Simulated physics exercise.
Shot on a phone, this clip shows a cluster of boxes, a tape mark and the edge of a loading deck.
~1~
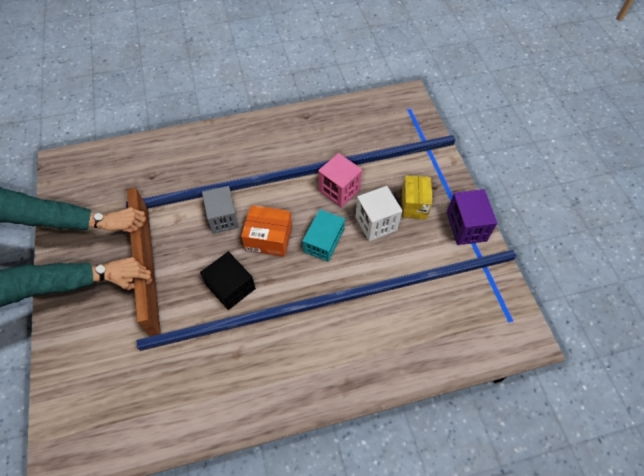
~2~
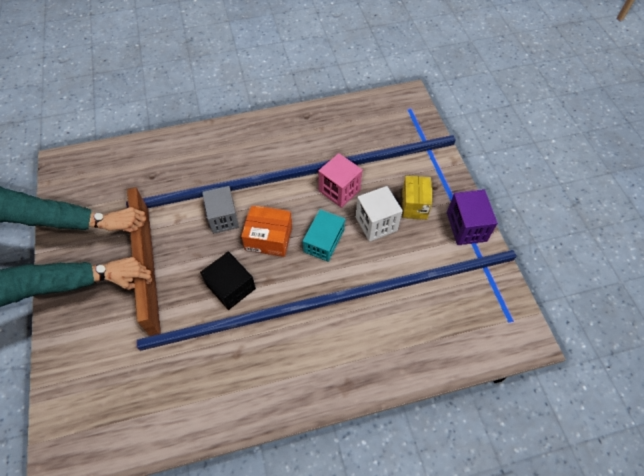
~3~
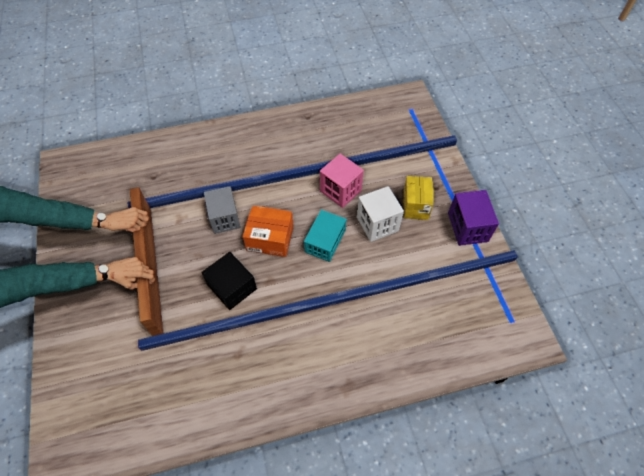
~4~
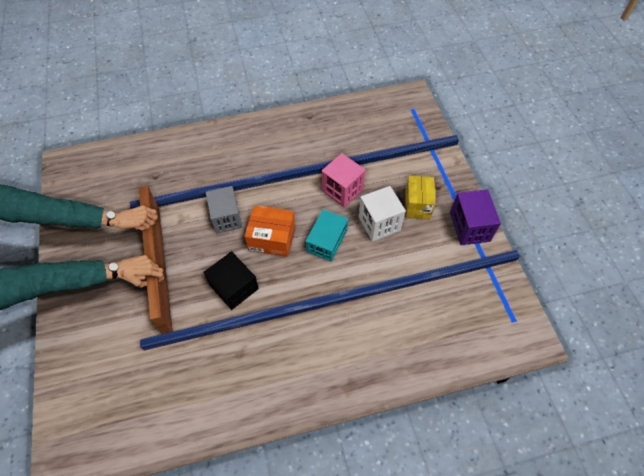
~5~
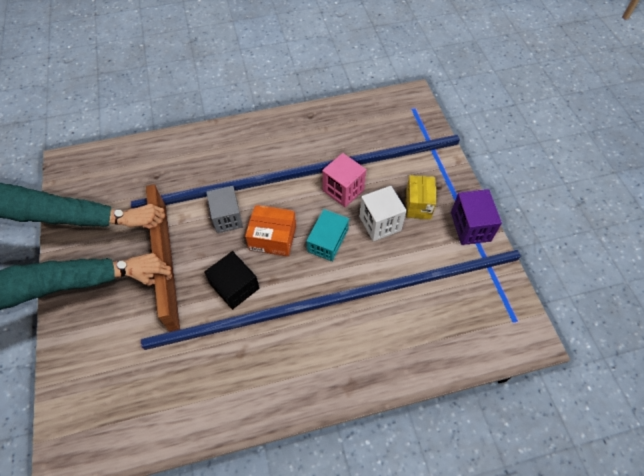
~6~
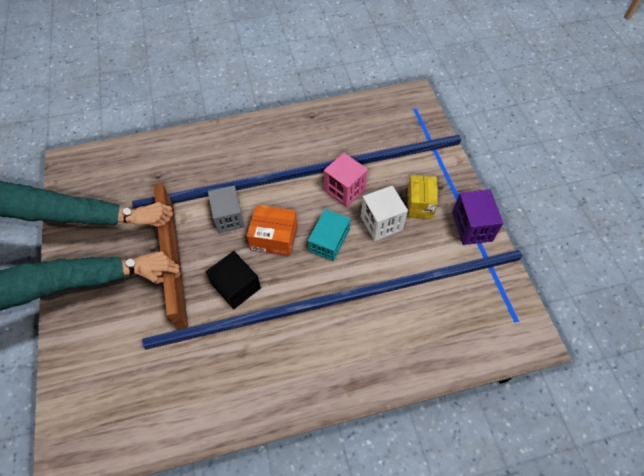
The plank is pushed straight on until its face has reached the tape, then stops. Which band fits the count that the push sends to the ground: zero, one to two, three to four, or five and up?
The band is five and up.
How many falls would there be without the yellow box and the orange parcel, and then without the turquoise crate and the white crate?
Tally per try: 3 / 3.
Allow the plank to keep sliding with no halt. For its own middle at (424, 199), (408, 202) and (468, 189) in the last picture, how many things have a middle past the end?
First 2, next 0, last 6.
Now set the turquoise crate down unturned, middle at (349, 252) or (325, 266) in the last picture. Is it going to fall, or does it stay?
Lab note: Turquoise crate, try one goes down; try two goes down.
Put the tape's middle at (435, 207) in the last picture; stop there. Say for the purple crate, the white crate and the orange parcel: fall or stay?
In the end the purple crate drops, the white crate drops and the orange parcel keeps its place.
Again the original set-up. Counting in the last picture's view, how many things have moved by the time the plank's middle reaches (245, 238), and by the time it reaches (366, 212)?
Counting first: 3, next 7.
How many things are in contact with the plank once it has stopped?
3 of them.
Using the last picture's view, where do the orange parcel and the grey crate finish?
Roughly (487, 187), and the other roughly (458, 158).
A little later, none off yet; purple crate at rest near (477, 217); yellow box at rest near (422, 197); white crate at rest near (383, 214).
Next, none off yet; purple crate at rest near (477, 217); yellow box shifted about its own width near (439, 182); white crate shifted about its own width near (414, 200).
Later still, none off yet; purple crate shifted about its own width near (503, 218); yellow box shifted well along near (469, 159); white crate shifted well along near (466, 179).
When it is over, the number that fall off is five or more; down, turquoise crate, pink crate, white crate, yellow box and purple crate.
